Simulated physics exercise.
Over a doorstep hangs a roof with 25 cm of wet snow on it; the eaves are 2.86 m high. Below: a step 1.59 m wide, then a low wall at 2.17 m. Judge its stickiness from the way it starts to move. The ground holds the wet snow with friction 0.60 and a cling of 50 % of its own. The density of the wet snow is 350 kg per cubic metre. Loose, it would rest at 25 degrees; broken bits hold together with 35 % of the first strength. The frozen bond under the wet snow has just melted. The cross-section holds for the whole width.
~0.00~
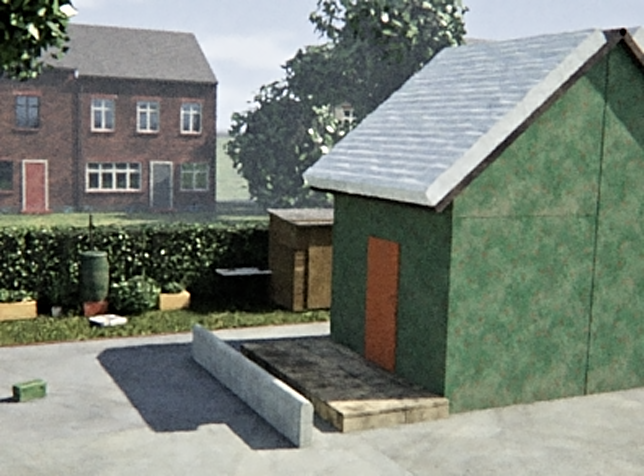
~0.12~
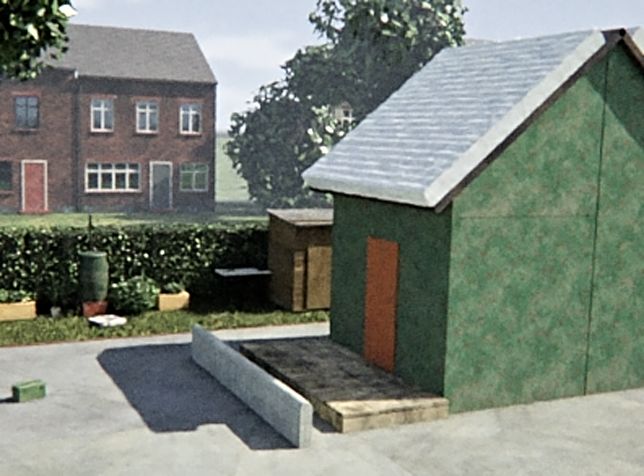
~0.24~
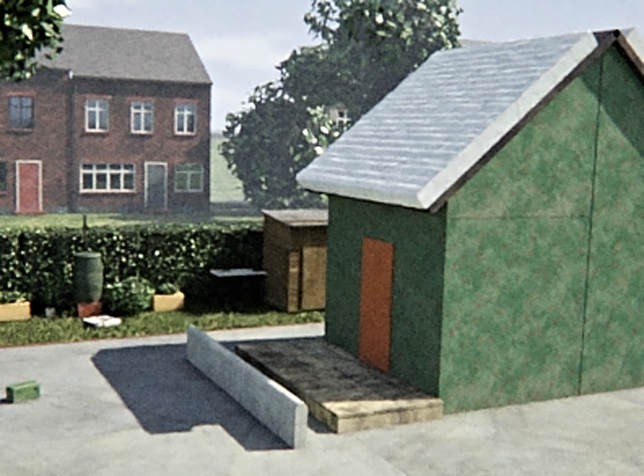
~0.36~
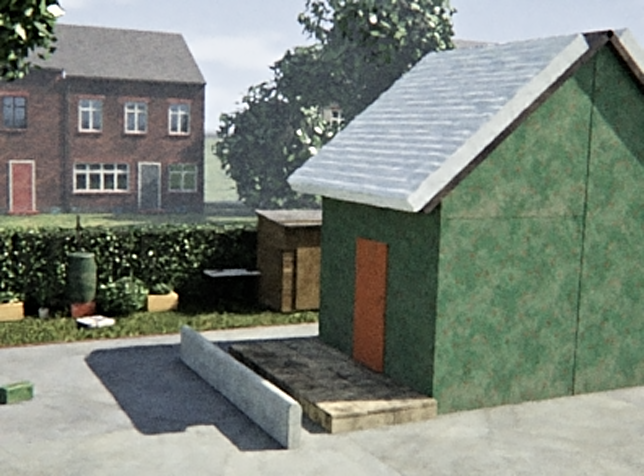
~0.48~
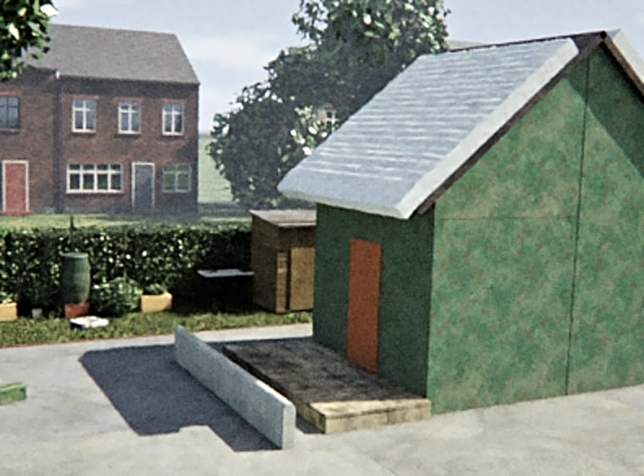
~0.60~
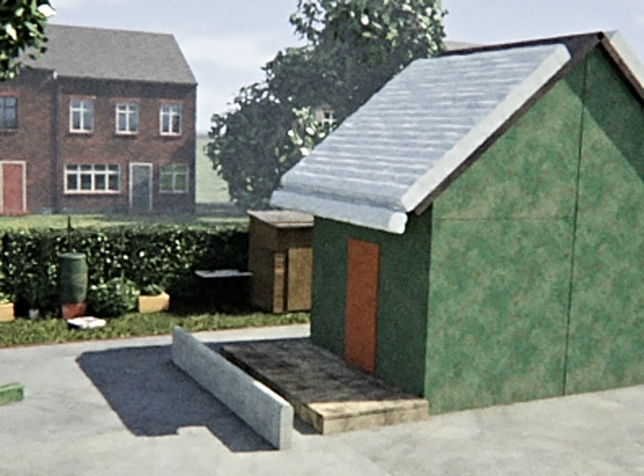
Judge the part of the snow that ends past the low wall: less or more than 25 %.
Expect less than 25 %.
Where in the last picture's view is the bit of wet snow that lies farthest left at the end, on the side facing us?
Around (99, 466).
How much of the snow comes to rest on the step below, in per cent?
Some 35 per cent.
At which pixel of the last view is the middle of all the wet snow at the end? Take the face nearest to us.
Around (299, 413).
By 1.04 s, 84 % is still on the roof and 0 % is past the low wall.
By 1.56 s, 49 % is still on the roof and 0 % is past the low wall.
By 2.08 s, none is still on the roof and 0 % is past the low wall.
By 2.60 s, none is still on the roof and 19 % is past the low wall.
By 3.40 s, at the end, none is still on the roof and 19 % is past the low wall.
